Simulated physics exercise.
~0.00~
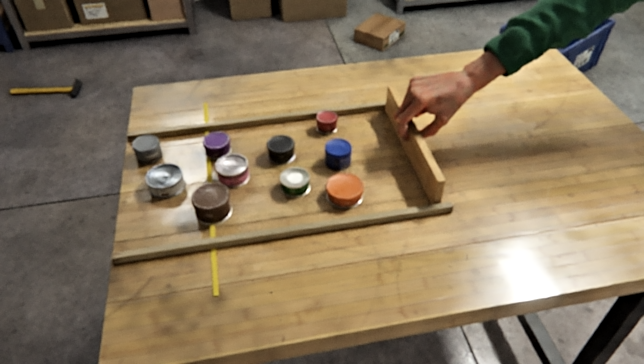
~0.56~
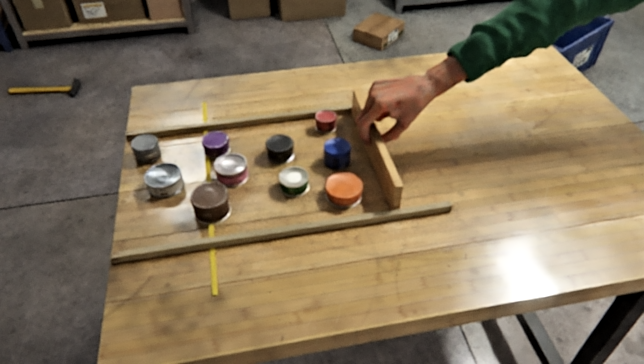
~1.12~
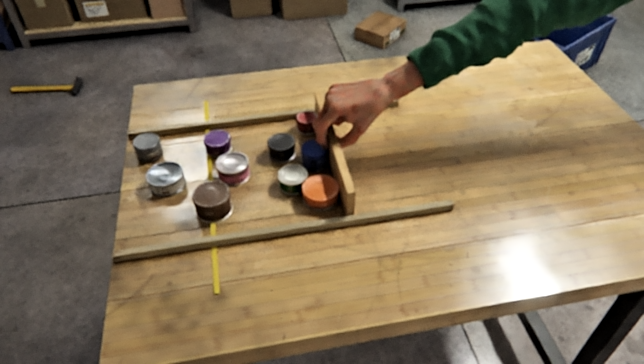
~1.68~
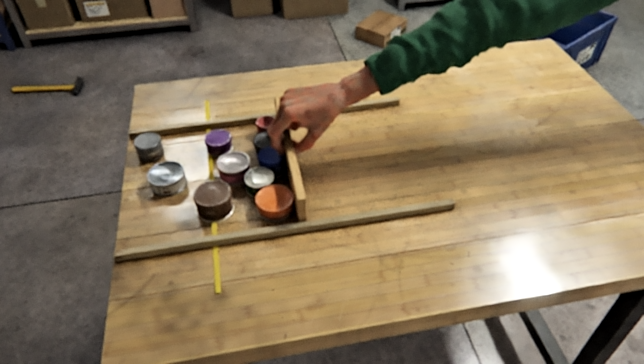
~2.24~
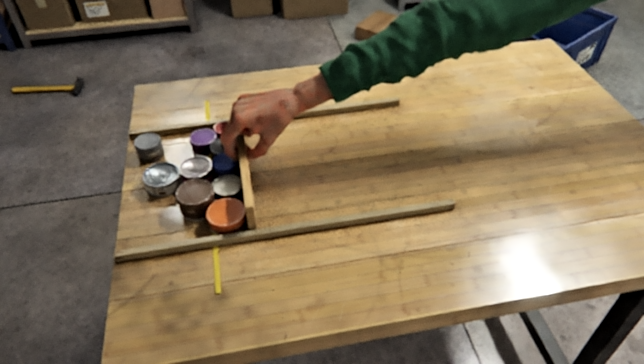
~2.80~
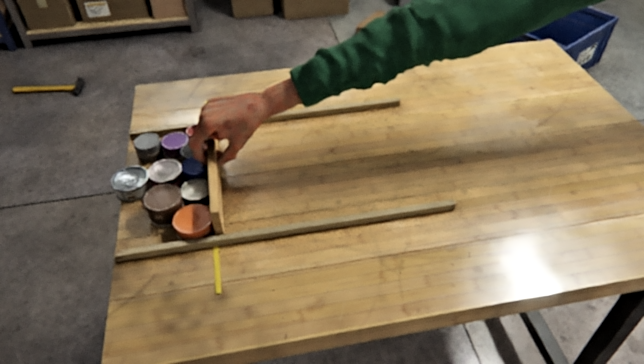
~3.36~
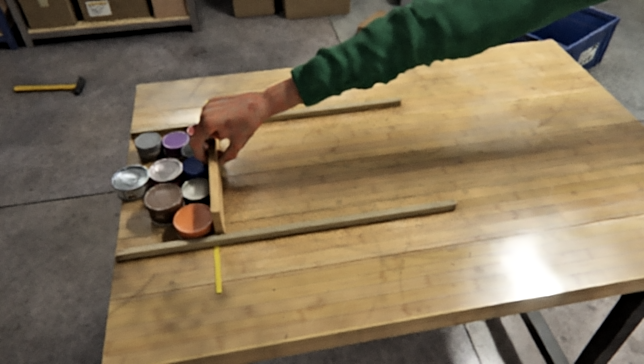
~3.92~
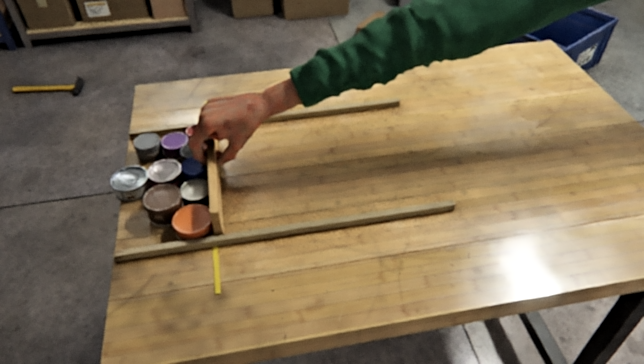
Wooden board pushed left by a hand in a green sleeve, gathering scattered round tins into a cluster, then stopping with none falling.
